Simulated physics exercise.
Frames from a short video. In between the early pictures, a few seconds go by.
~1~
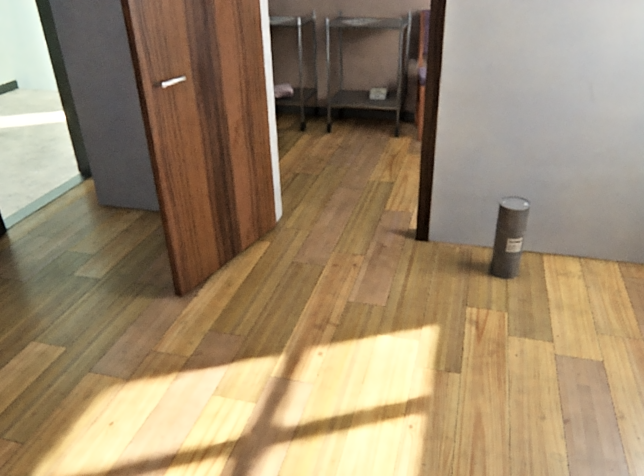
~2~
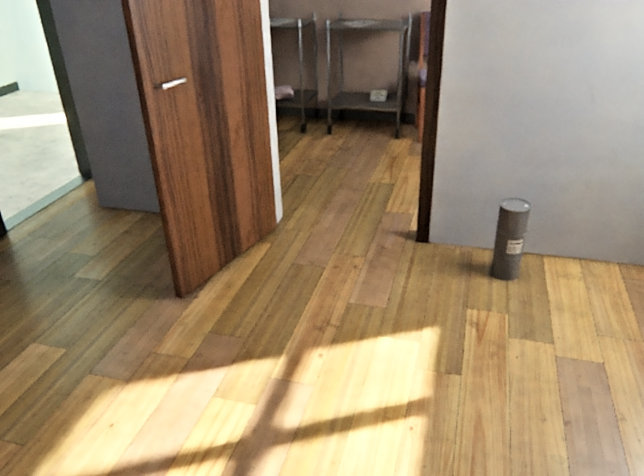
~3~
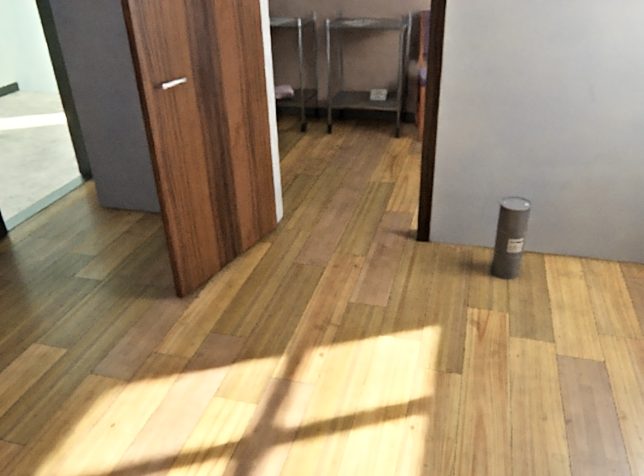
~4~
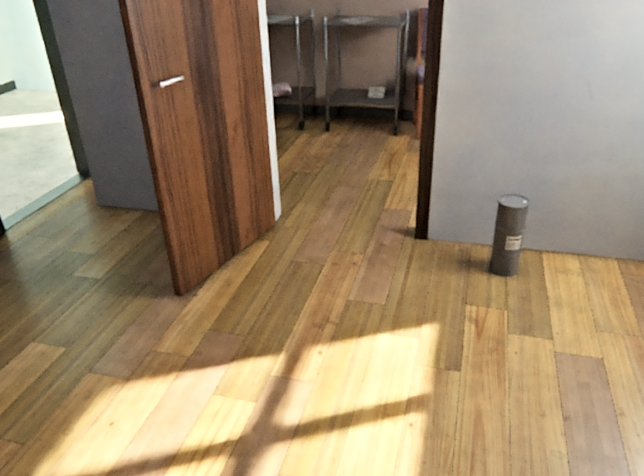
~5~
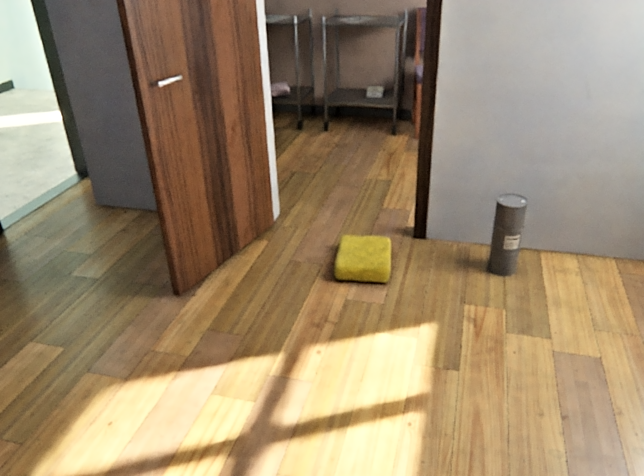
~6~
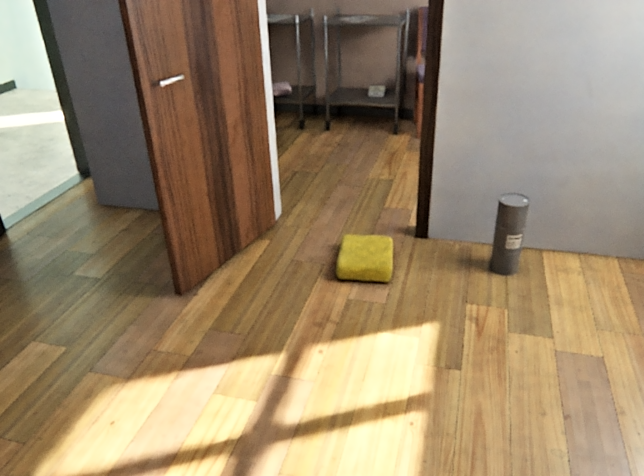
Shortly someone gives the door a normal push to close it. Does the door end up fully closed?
Likely result: Gap remaining.
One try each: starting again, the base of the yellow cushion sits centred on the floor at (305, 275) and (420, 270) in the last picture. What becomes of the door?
Try one: The door gets held up; try two: It swings to.
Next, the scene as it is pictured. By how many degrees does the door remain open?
Around 20 degrees.
Then, 1.00 s later than the last frame, door at 75°.
Then, 1.80 s later than the last frame, door at 38°; yellow cushion moved a little near (381, 250).
Then, 2.10 s later than the last frame, door at 27°; yellow cushion moved about its own width near (394, 238).
When it is over, door at 21°; moved from the start, yellow cushion; grey canister as before. End places, in pixels of the last picture, yellow cushion near (389, 230).
